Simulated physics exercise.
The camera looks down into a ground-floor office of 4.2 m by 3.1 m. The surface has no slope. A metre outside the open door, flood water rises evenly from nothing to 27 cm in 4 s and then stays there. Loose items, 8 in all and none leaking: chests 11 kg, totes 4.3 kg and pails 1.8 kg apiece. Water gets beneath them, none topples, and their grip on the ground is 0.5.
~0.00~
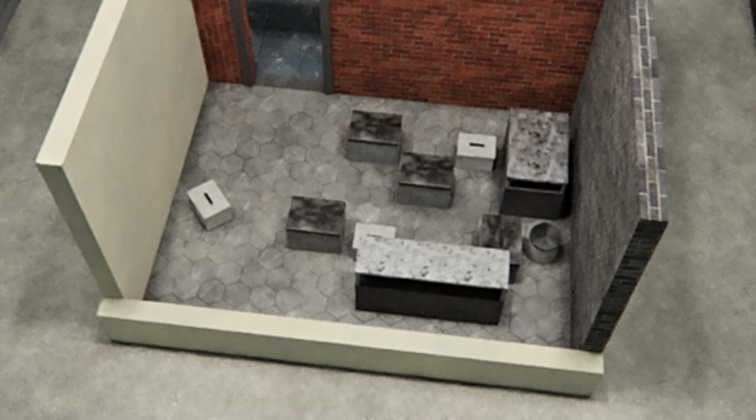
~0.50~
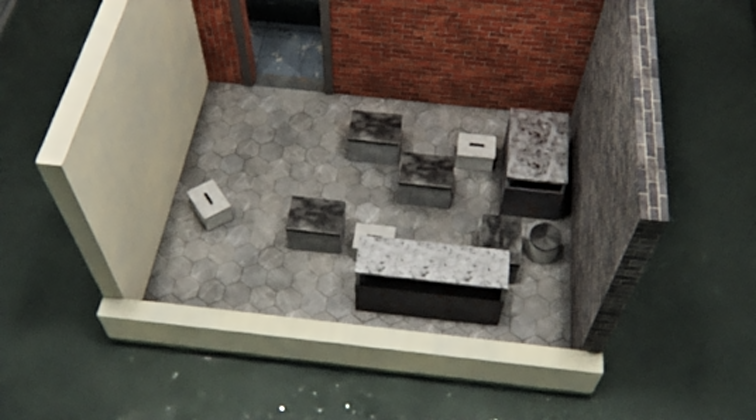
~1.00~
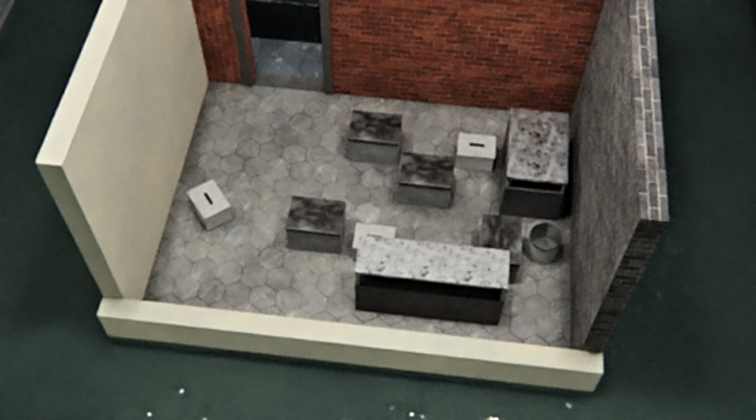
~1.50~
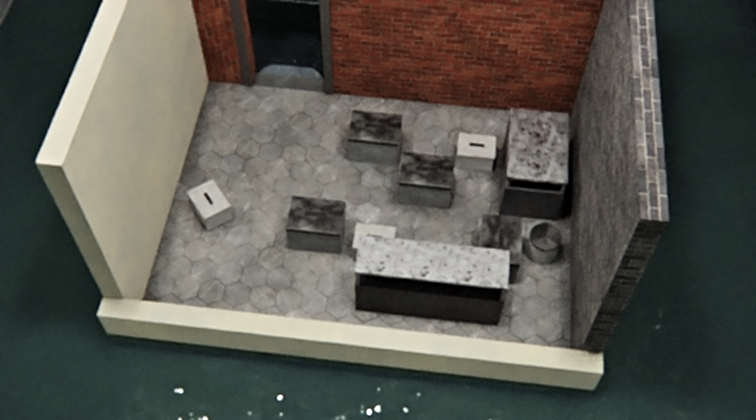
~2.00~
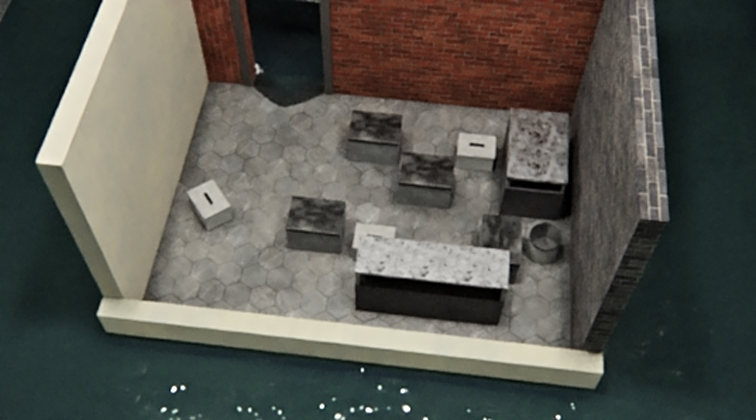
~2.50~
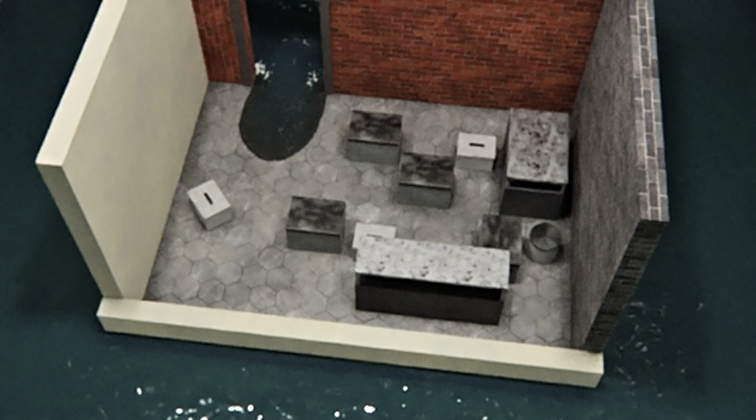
The clip opens on a roofless room with brick and pale walls, its grey tiled floor scattered with boxes and a round container. Dark water spreads over the ground outside, then enters through the back doorway and extends a rounded tongue across the floor, while the objects stay still.
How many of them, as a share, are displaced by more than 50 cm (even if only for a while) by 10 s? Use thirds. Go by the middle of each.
Share: One to two thirds.
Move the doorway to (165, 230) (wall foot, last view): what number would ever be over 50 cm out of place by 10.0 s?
Then 7.
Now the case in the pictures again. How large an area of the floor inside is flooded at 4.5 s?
About 6.5 m2.
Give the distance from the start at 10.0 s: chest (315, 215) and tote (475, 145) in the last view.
In that order: 120 cm, 60 cm.
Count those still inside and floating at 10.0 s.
I count 7.
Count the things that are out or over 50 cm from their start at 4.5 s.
By then 1.
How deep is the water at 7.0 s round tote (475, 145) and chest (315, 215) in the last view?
About 2 and 12 cm.
After 3.5 s 0 of 8 are over 50 cm from their spots; 0 afloat.
After 4.5 s 1 of 8 are over 50 cm from their spots; 0 afloat.
After 7.0 s 3 of 8 are over 50 cm from their spots; 3 afloat.
After 10.0 s 4 of 8 are over 50 cm from their spots, and 4 have been at some point; 7 afloat.
